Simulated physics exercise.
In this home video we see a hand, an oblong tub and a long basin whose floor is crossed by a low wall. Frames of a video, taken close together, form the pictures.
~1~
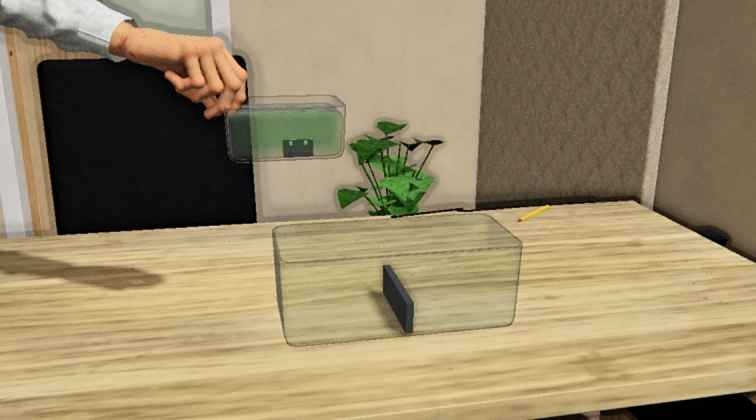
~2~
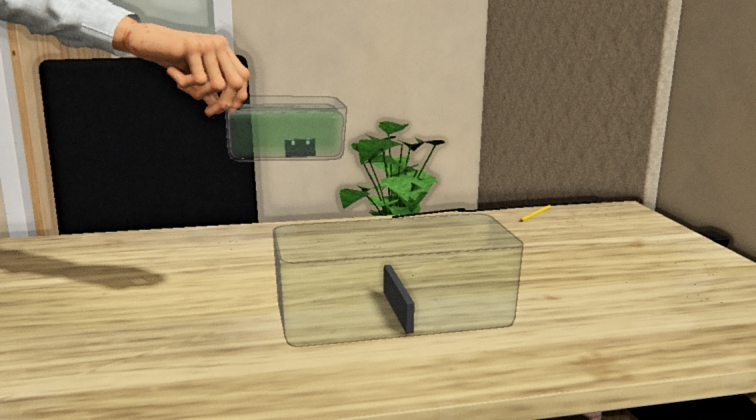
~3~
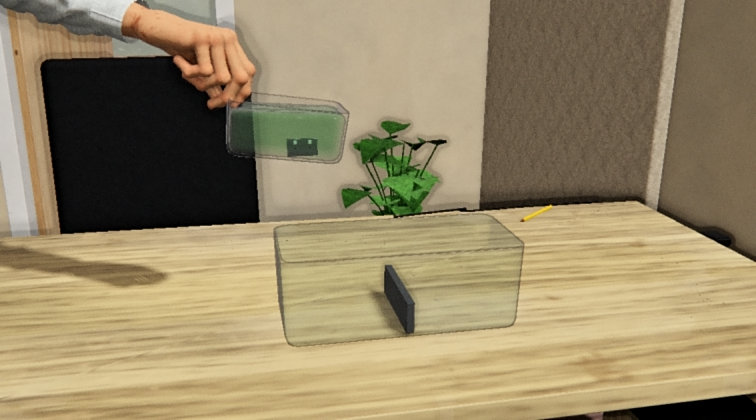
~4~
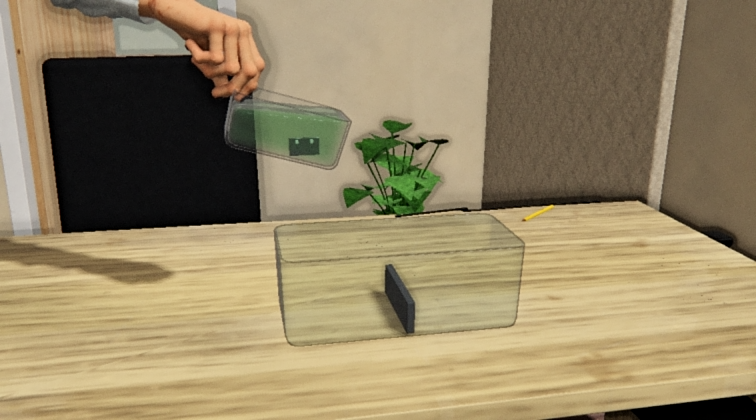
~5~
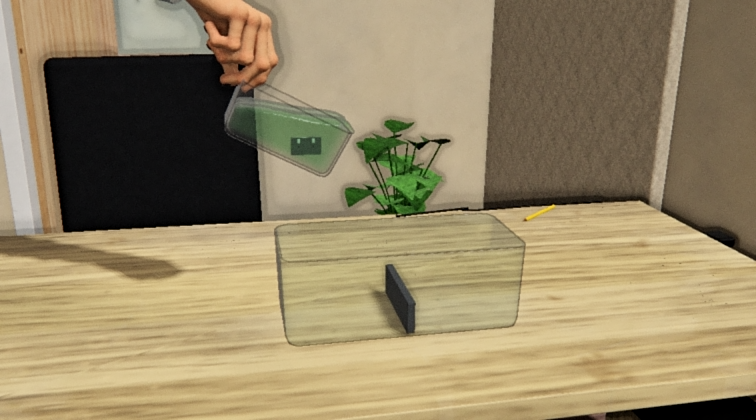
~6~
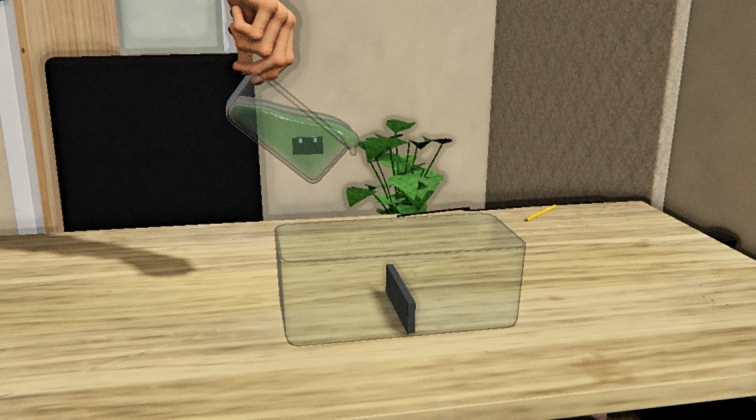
A hand tilts a clear tub of green liquid rightward above a long, clear basin.
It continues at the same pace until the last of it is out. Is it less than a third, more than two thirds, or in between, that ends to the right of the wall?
I expect the share right of the wall to be below a third.
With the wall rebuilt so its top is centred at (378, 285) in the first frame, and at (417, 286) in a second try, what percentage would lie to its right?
Near 50 % and 20 %.
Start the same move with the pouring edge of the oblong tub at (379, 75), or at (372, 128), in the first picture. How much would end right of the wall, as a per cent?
Close to 65 in a hundred, and close to 50 in a hundred.
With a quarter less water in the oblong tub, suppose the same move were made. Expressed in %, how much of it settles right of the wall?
About 10 in a hundred.
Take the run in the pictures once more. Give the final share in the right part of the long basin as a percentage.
It is close to 20 per cent.
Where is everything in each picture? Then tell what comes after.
The first picture shows tilt 0°; pouring edge (340, 102); surface from (226, 111) to (338, 108); the long basin's rim runs from (276, 245) to (505, 230); the wall's top is at (397, 283).
The second picture shows tilt 2°; pouring edge (341, 104); surface from (228, 110) to (339, 109).
The third picture shows tilt 7°; pouring edge (344, 109); surface from (229, 107) to (341, 111).
The fourth picture shows tilt 16°; pouring edge (346, 118); surface from (231, 106) to (344, 113).
The fifth picture shows tilt 27°; pouring edge (346, 129); surface from (234, 103) to (347, 122); 3 per cent is over the edge.
The sixth picture shows tilt 41°; pouring edge (344, 142); surface from (231, 100) to (332, 125); 10 per cent is over the edge.
A moment on, the oblong tub is tipped right over and 8 per cent is still to pour, 47 is left of the wall and 6 right of it.
Next, the oblong tub is tipped right over and 1 per cent is still to pour, 71 is left of the wall and 11 right of it.
Then the oblong tub is tipped right over and 0 per cent is still to pour, 71 is left of the wall and 17 right of it.
Later the oblong tub is tipped right over and 0 per cent is still to pour, 74 is left of the wall and 19 right of it.
At rest 74 per cent lies left of the wall, 19 right of it and 7 outside.
